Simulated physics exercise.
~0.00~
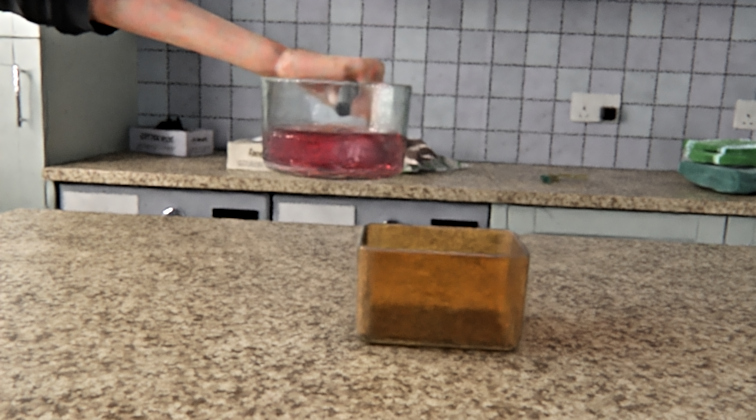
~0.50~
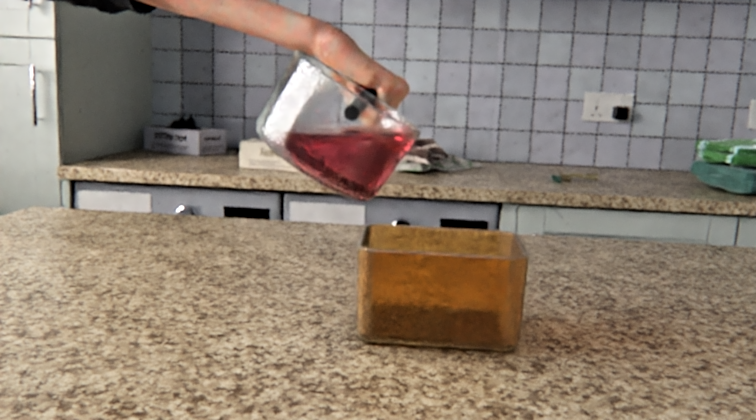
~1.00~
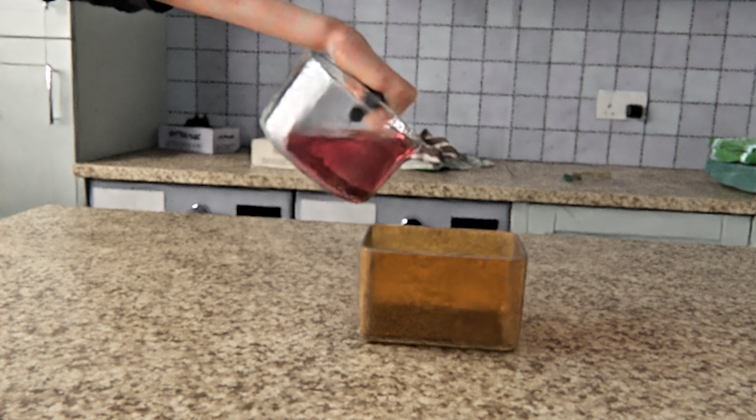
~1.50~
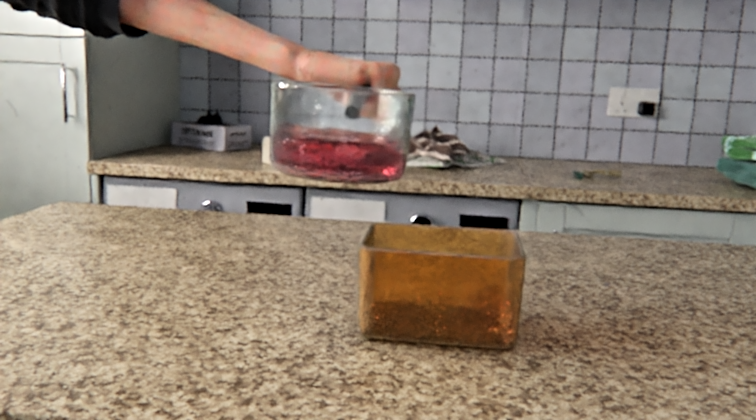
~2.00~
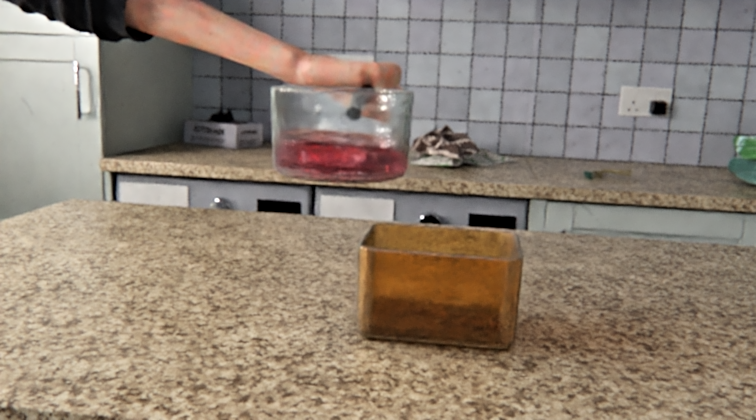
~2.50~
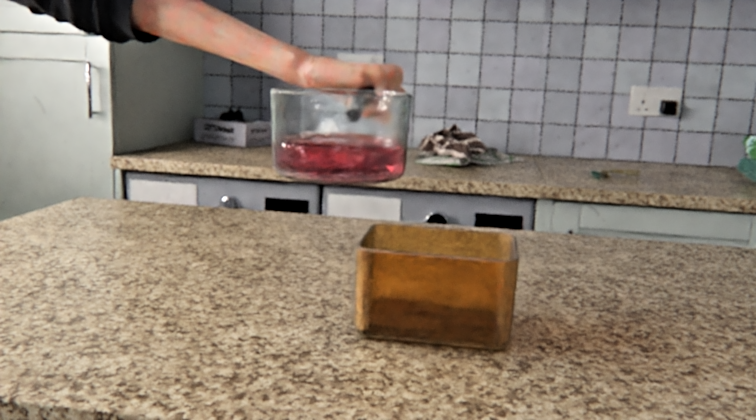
Hand tilting a clear pan of red liquid above an amber oblong tub on a speckled worktop, then levelling it again.
